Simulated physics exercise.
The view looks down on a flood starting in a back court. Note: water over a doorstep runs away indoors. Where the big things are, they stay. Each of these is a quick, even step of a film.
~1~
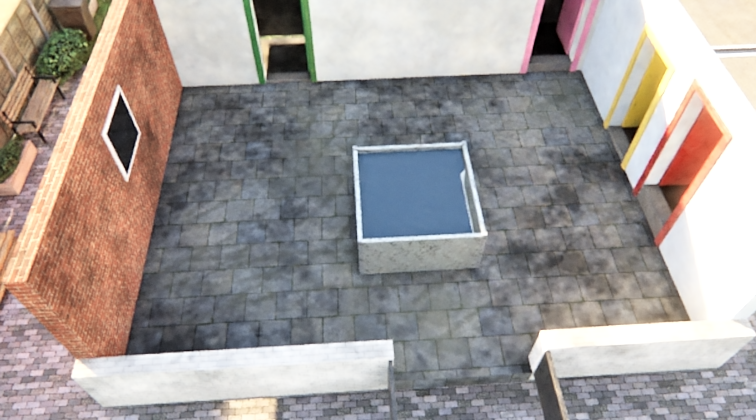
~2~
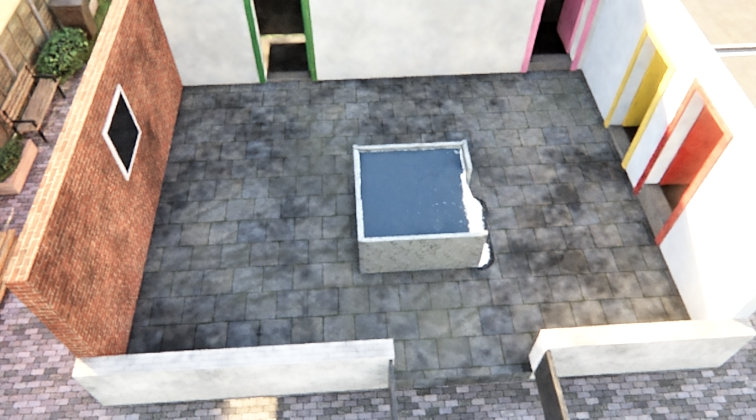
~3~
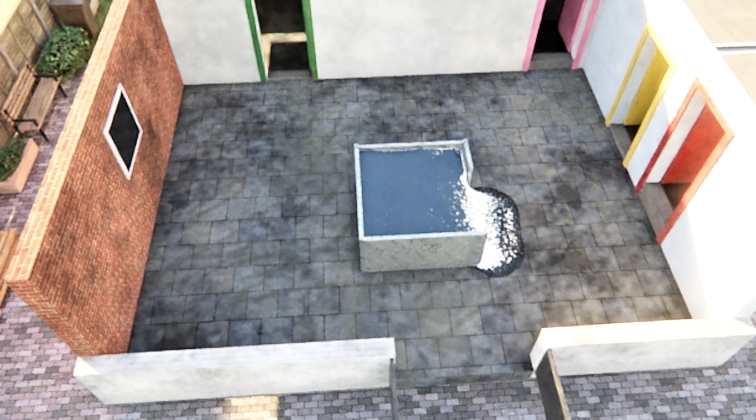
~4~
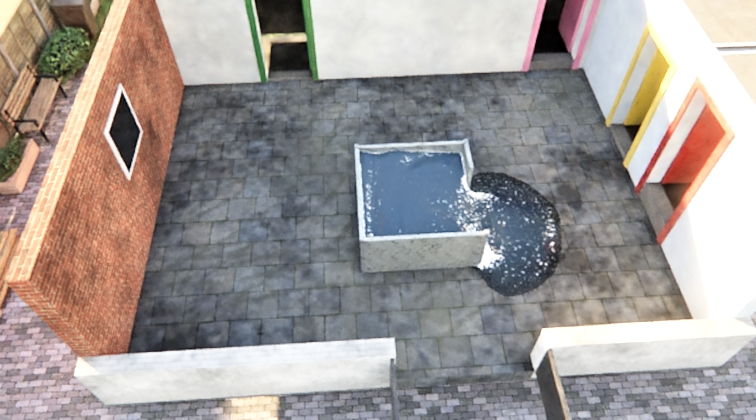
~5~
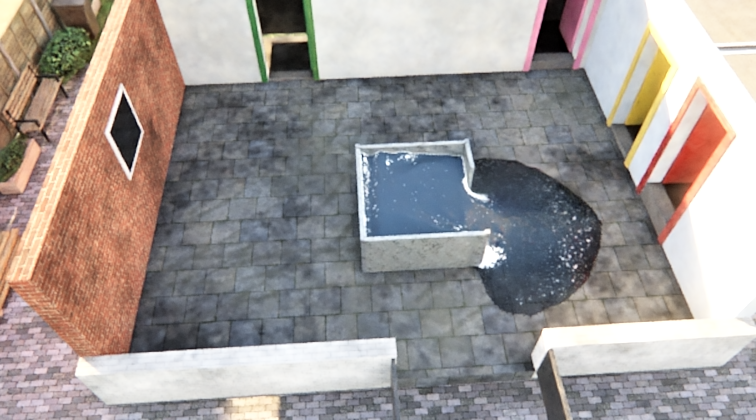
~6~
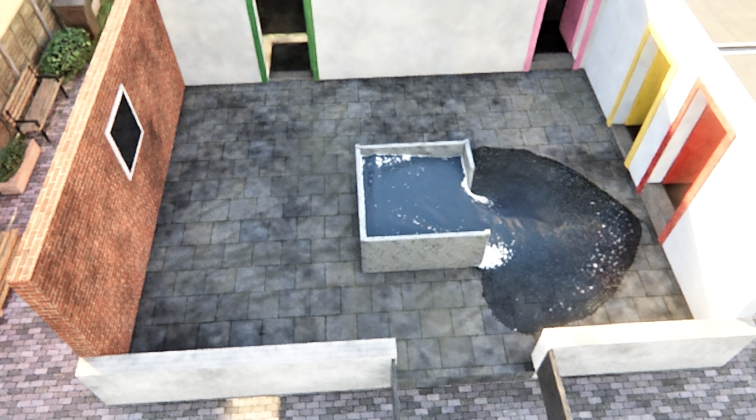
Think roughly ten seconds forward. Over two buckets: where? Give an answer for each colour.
One by one: The red door never tops two buckets, the yellow door tops two buckets, the green door never tops two buckets, the pink door never tops two buckets.
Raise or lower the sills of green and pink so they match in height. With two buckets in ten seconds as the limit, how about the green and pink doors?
Result: Green door remains below the limit; pink door crosses the threshold.
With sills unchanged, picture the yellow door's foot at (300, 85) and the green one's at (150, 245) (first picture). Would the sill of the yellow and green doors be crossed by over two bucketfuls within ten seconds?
Result: Yellow stays unflooded, green stays unflooded.
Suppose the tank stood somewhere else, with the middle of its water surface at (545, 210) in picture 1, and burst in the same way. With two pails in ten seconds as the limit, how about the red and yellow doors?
Red door exceeds it, yellow door doesn't reach it.
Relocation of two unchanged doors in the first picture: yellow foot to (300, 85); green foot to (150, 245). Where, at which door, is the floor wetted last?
That is the green-painted one.
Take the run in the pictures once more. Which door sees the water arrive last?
It's the one in green.
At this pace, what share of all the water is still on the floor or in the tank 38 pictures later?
About 94 %.
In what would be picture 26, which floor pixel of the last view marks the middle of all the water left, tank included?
Somewhere near (541, 221).
A moment on, water covers 25 % of the floor; the red door wet at the sill, nothing in, the yellow door wet at the sill, nothing in, the green door not reached, the pink door not reached.
Next, water covers 25 % of the floor; the red door under two buckets in, the yellow door under two buckets in, the green door not reached, the pink door not reached.
Then, water covers 30 % of the floor; the red door under two buckets in, the yellow door over two buckets in, the green door not reached, the pink door wet at the sill, nothing in.
Later, water covers 65 % of the floor; the red door under two buckets in, the yellow door over two buckets in, the green door not reached, the pink door wet at the sill, nothing in.
In the end, water covers 95 % of the floor; the red door under two buckets in, the yellow door over two buckets in, the green door wet at the sill, nothing in, the pink door wet at the sill, nothing in.
